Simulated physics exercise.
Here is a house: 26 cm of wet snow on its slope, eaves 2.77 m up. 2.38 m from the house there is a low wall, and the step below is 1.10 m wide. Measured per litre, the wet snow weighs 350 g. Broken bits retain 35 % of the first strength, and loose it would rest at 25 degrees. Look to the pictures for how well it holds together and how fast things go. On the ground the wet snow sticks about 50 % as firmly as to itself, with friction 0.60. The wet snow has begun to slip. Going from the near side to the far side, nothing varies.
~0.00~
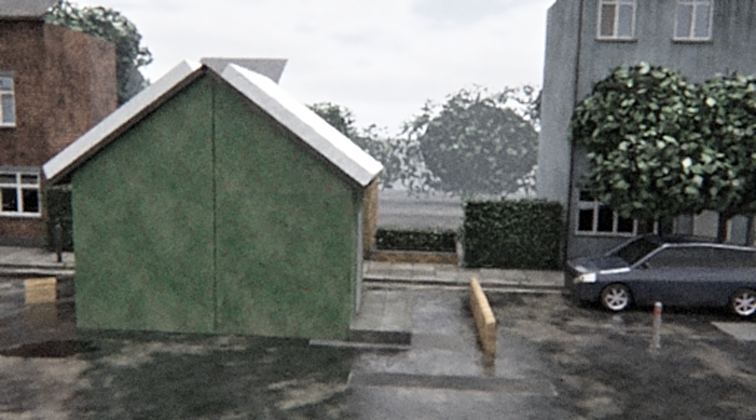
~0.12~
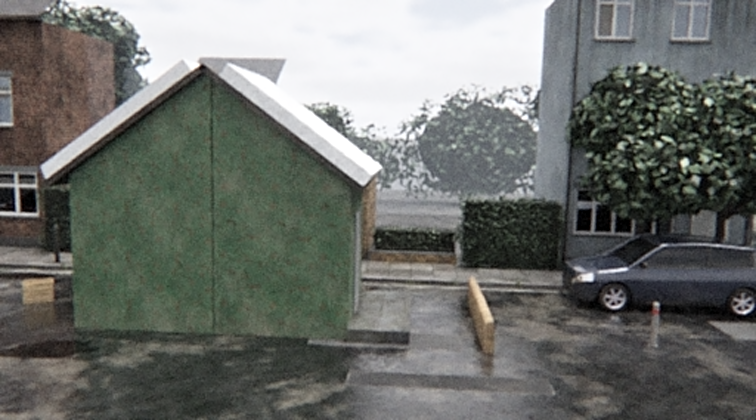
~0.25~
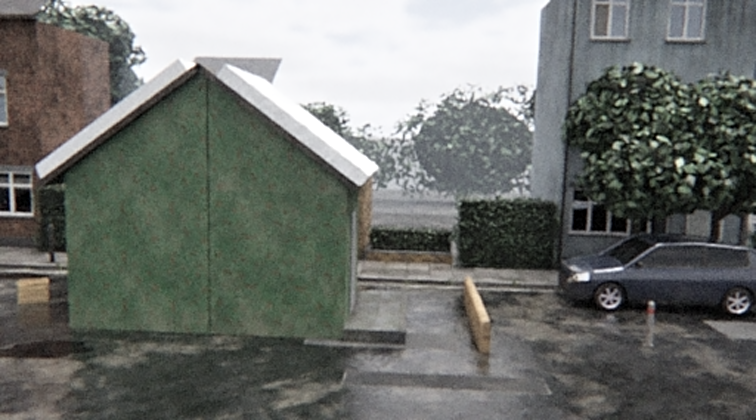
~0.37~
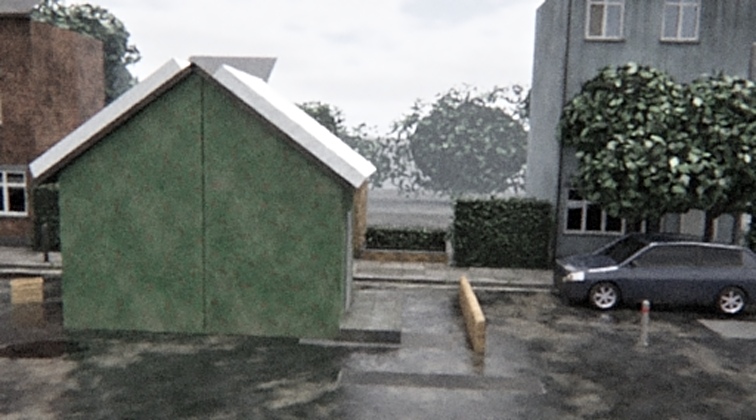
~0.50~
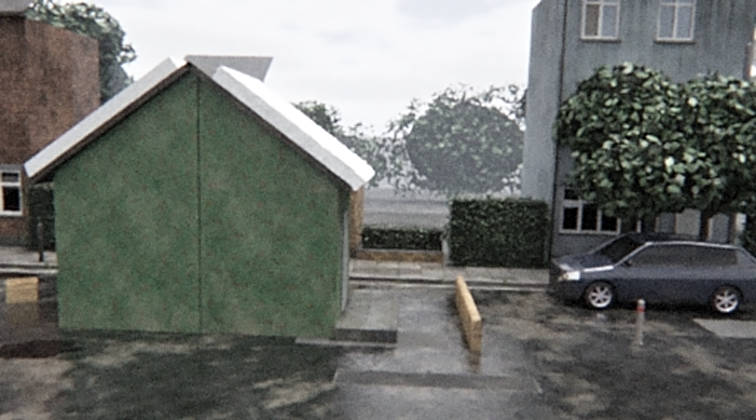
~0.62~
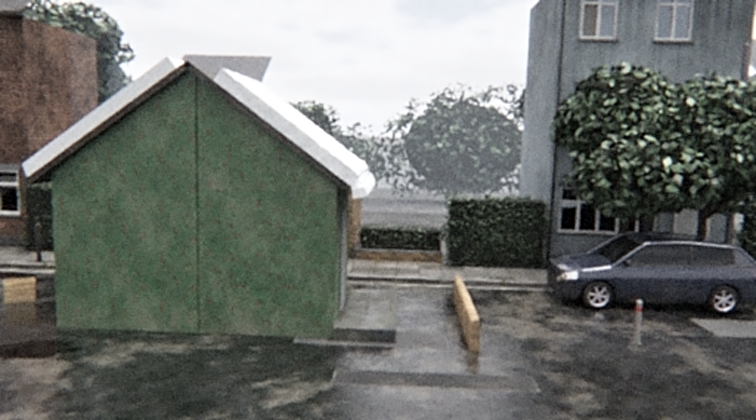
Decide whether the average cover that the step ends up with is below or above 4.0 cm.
It's greater than that.
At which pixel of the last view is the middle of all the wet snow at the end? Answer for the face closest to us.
Look around (425, 329) on the near face.
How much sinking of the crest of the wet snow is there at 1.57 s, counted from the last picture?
Around 0.7 metres, give or take.
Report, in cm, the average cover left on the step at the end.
Average: Approx. 11 cm.
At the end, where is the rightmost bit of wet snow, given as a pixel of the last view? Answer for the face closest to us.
You'll find it somewhere near (522, 348) on the near face.
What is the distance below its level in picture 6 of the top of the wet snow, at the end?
Looks like something near 4.0 m to me.
After 1.06 s, 88 % of the snow is still up on the roof and 12 % is falling or down.
After 1.57 s, 68 % of the snow is still up on the roof and 32 % is falling or down.
After 2.09 s, 34 % of the snow is still up on the roof and 66 % is falling or down.
After 2.60 s, none of the snow is still up on the roof and all is falling or down.
After 4.10 s, none of the snow is still up on the roof and the snow on the step is 11 cm deep on average.
